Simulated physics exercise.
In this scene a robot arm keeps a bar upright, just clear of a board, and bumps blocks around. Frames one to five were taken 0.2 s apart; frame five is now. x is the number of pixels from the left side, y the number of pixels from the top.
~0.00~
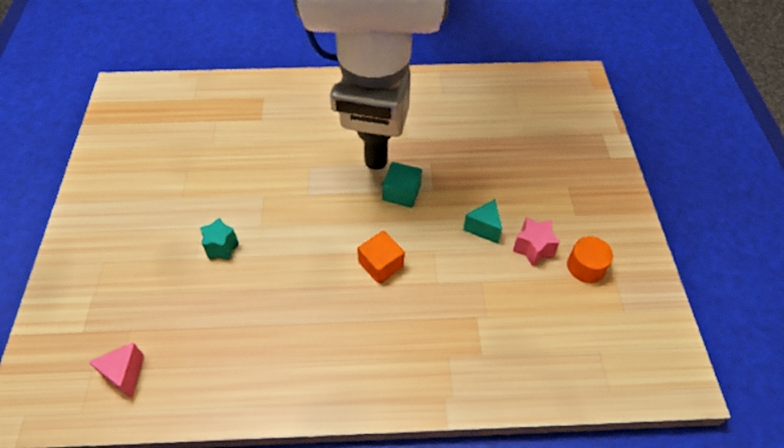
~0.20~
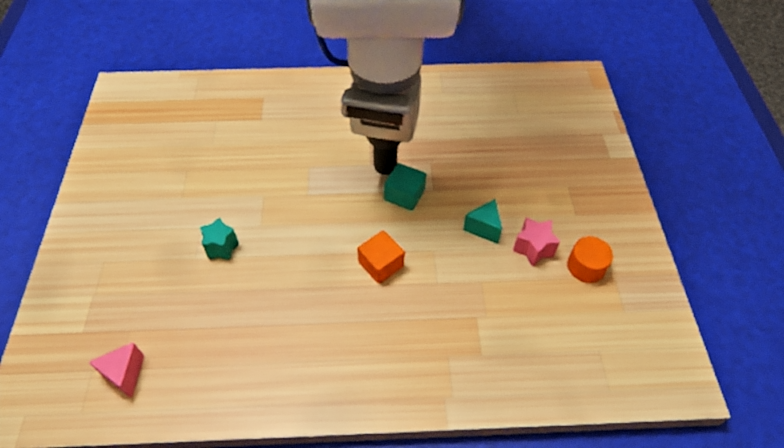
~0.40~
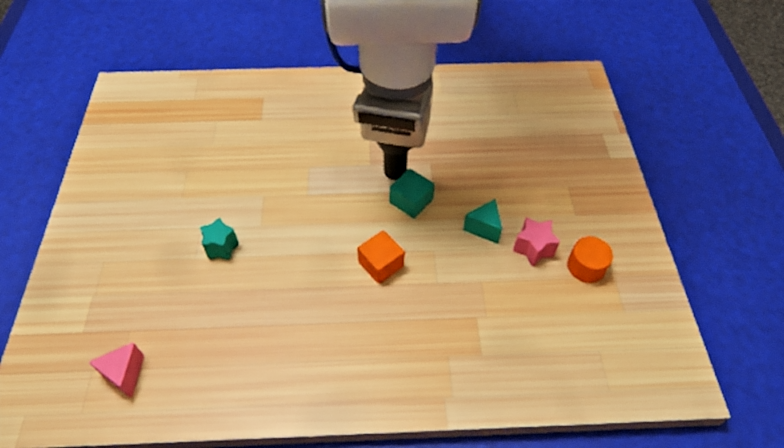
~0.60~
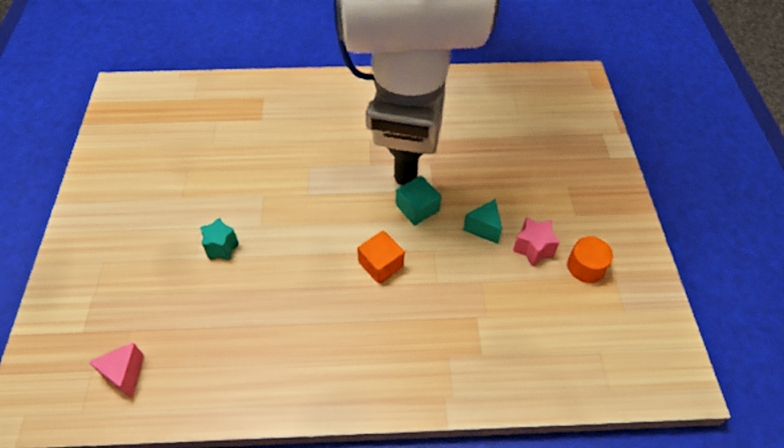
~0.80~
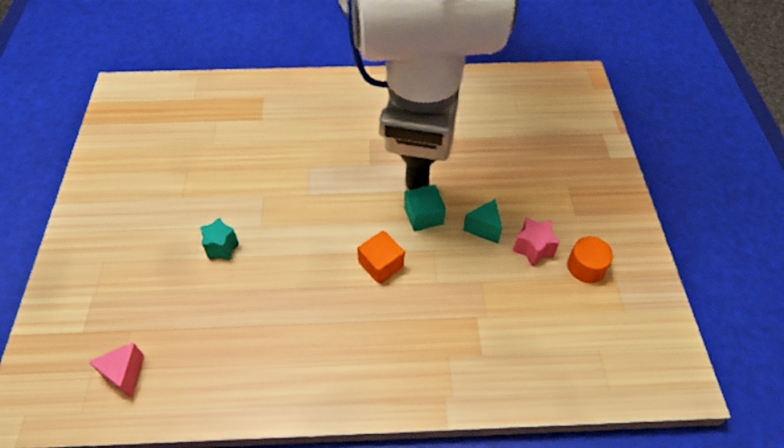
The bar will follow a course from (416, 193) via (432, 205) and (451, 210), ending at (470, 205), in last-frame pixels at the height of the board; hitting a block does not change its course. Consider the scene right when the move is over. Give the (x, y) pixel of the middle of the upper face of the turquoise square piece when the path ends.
I predict (436, 217).
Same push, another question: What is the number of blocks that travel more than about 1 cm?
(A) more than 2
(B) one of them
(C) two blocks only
It's B.
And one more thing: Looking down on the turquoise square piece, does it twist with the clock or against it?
Spin direction: Clockwise.
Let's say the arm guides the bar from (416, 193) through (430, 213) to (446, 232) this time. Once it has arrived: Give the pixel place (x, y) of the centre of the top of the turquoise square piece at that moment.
The middle of its upper face will lie at (442, 242).
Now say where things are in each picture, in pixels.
Bar's lower end (376, 161); turquoise square piece (402, 176); turquoise triangular piece (488, 214), in the first picture.
Bar (385, 166); turquoise square piece (406, 179), in the second picture.
Bar (395, 172); turquoise square piece (412, 185), in the third picture.
Bar (406, 177); turquoise square piece (419, 192), in the fourth picture.
Bar (417, 183); turquoise square piece (425, 200); turquoise triangular piece (488, 214), in the fifth picture.
On the path given first. Halfway along, bar (443, 200); turquoise square piece (436, 217), turned 40° clockwise.
At the end, bar (472, 195); turquoise square piece (436, 217), turned 40° clockwise; turquoise triangular piece still.
